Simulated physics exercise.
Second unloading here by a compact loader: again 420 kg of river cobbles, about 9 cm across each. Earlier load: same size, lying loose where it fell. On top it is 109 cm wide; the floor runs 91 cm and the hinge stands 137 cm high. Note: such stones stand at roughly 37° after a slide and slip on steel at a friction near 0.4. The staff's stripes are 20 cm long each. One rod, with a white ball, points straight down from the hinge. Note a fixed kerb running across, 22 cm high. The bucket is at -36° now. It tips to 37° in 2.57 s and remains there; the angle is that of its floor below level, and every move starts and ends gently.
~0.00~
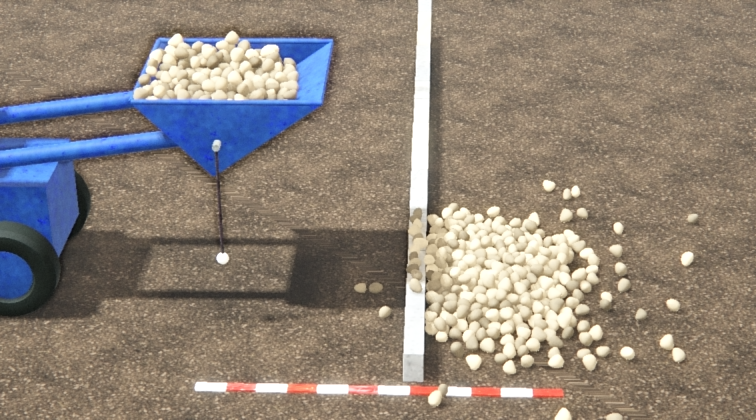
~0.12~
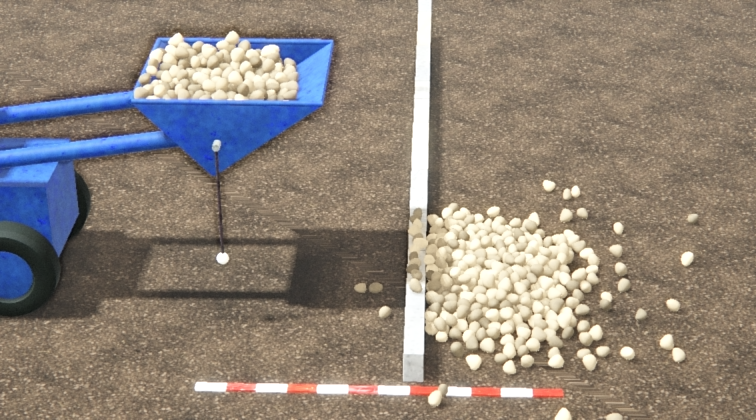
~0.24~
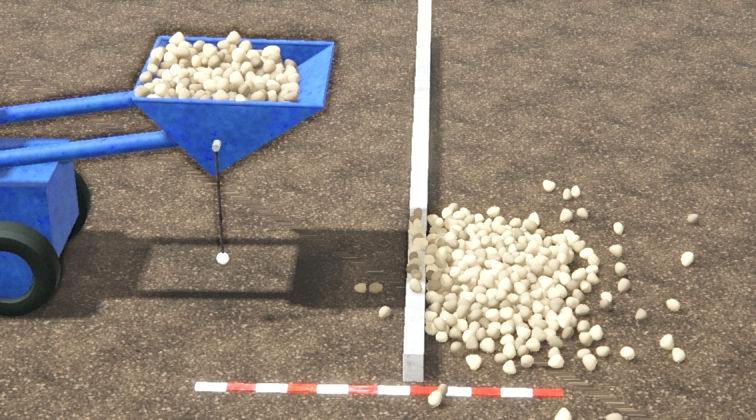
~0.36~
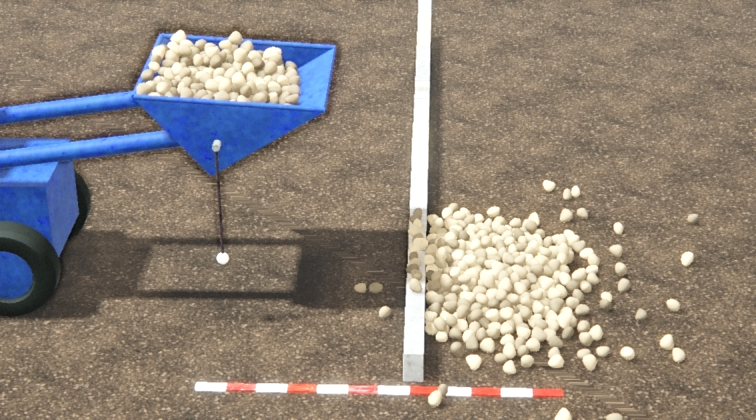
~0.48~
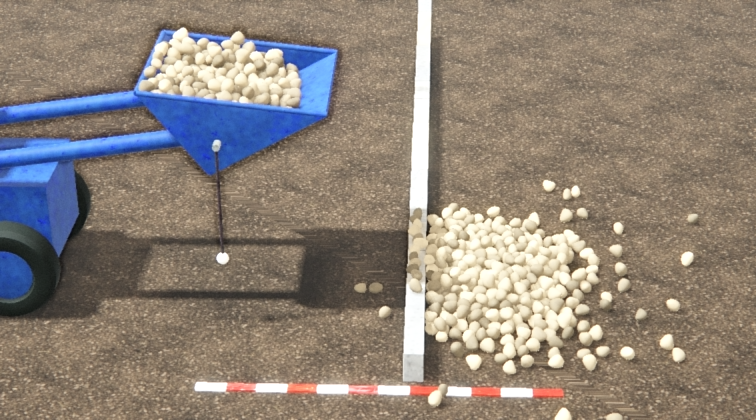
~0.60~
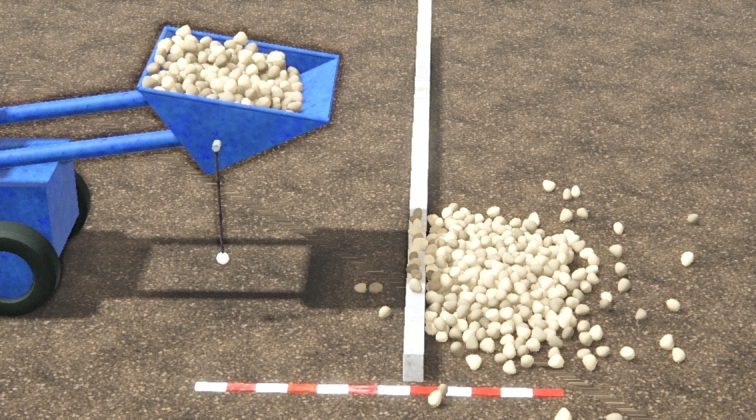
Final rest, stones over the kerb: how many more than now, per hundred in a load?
1 per hundred.
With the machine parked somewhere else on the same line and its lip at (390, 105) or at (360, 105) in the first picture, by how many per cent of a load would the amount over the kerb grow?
First place about 55 %, second about 20 %.
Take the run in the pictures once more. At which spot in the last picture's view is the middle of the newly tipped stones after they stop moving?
Centre at roughly (365, 268).
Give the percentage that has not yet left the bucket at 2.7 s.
Close to 15 in a hundred.
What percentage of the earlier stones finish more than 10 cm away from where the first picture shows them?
Around 0 in a hundred.
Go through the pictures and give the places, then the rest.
The bucket is at -36°, its lip at (322, 103); the top of the load is at (199, 55). The earlier load is highest near (416, 254), 27 cm above ground level, 4 % on this side of the kerb, 96 % over the kerb, in the first picture.
Lip at (322, 104), floor tilted -36°, highest stones at (199, 54); the stones move at 0.0 m/s on average, in the second picture.
Lip at (323, 106), floor tilted -34°, highest stones at (196, 54); the stones move at 0.1 m/s on average, in the third picture.
Lip at (325, 110), floor tilted -32°, highest stones at (194, 52); the stones move at 0.1 m/s on average, in the fourth picture.
Lip at (326, 115), floor tilted -29°, highest stones at (186, 48); the stones move at 0.1 m/s on average, in the fifth picture.
Lip at (328, 121), floor tilted -26°, highest stones at (181, 47); the stones move at 0.1 m/s on average, in the sixth picture.
After 1.9 s the floor is at 26°; in per cent of one load, 90 in the bucket, 14 on this side of the kerb, 96 over the kerb; the foremost stones are at (660, 284).
After 2.7 s the floor is at 37°; in per cent of one load, 13 in the bucket, 91 on this side of the kerb, 96 over the kerb; the foremost stones are at (660, 284).
After 3.0 s the floor is at 37°; in per cent of one load, 0 in the bucket, 103 on this side of the kerb, 97 over the kerb; the foremost stones are at (660, 284).
After 5.7 s the floor is at 37°; in per cent of one load, 0 in the bucket, 102 on this side of the kerb, 98 over the kerb; the foremost stones are at (660, 284). Net gain over the kerb, 1.
